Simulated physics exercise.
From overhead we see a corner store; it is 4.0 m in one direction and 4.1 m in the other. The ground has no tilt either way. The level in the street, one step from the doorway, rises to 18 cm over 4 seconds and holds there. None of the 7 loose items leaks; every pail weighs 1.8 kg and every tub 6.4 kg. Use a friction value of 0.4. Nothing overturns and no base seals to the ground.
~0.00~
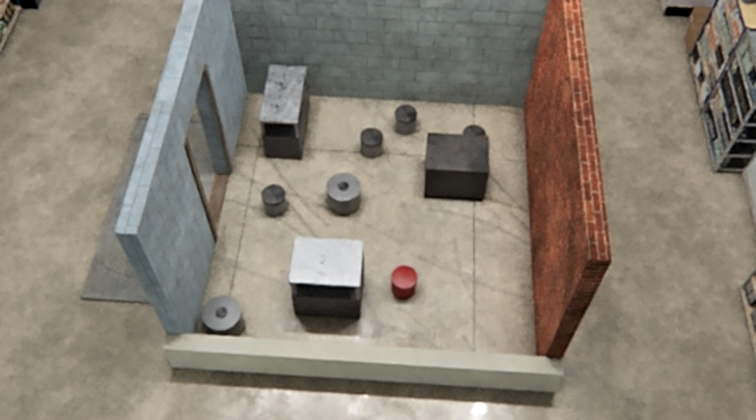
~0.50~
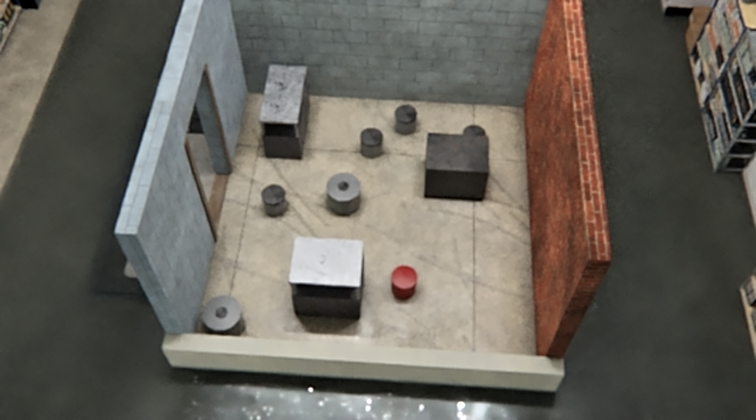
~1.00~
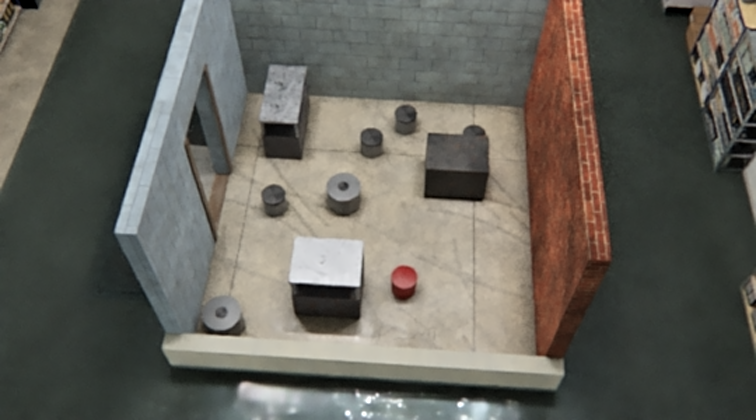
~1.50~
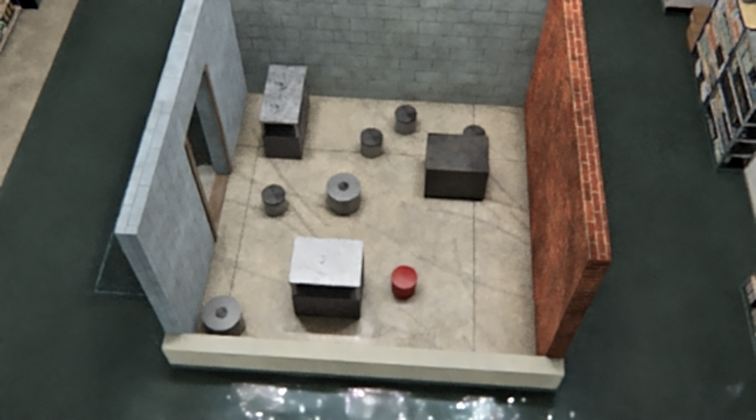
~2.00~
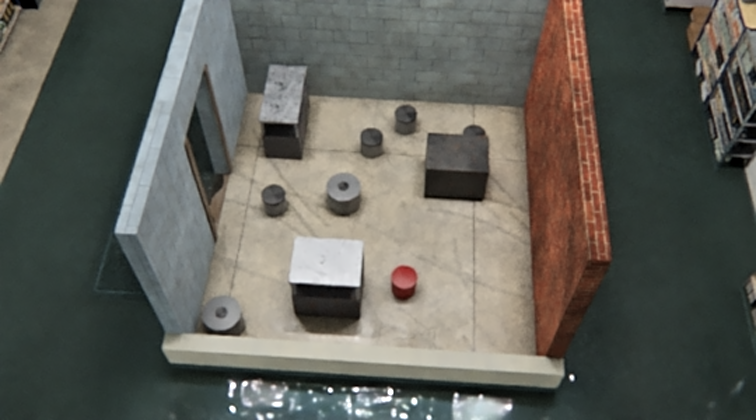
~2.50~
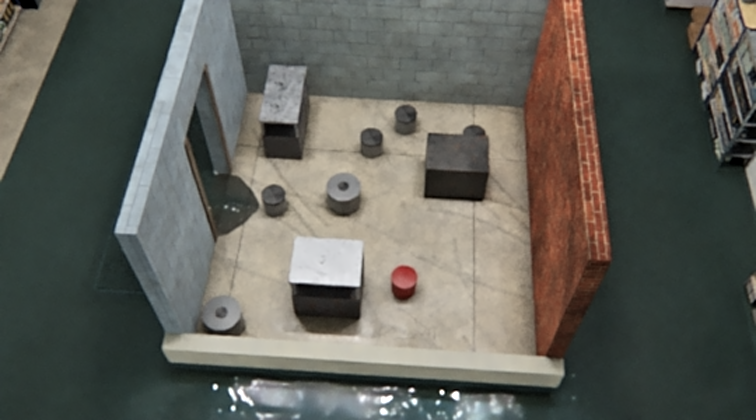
Dark water spreading around a small walled room, then entering through the left doorway as the objects inside stay still.
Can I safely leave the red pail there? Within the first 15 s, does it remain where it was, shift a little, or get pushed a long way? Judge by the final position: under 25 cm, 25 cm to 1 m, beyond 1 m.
It shifts a little.
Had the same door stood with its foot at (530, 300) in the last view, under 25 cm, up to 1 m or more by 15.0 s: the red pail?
Well, the red pail ends up distant in that setup.
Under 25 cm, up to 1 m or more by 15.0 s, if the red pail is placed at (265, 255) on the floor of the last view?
Result: It drifts only slightly.
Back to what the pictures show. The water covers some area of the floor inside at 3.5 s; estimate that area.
Near 2.0 m2 in all.
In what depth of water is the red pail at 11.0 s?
4 cm or so.
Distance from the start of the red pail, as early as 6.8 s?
Close to 60 cm.
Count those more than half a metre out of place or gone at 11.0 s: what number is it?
That would be 5.
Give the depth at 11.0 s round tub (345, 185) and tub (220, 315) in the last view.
Roughly 9 and 3 cm.
After 3.5 s the red pail is near (404, 277), 0.0 m from its start, aground; 0 afloat.
After 6.8 s the red pail is near (434, 314), 0.6 m from its start, aground; 3 afloat.
After 11.0 s the red pail is near (413, 285), 0.2 m from its start, afloat; 6 afloat.
After 15.0 s the red pail is near (398, 322), 0.6 m from its start, afloat; 7 afloat.
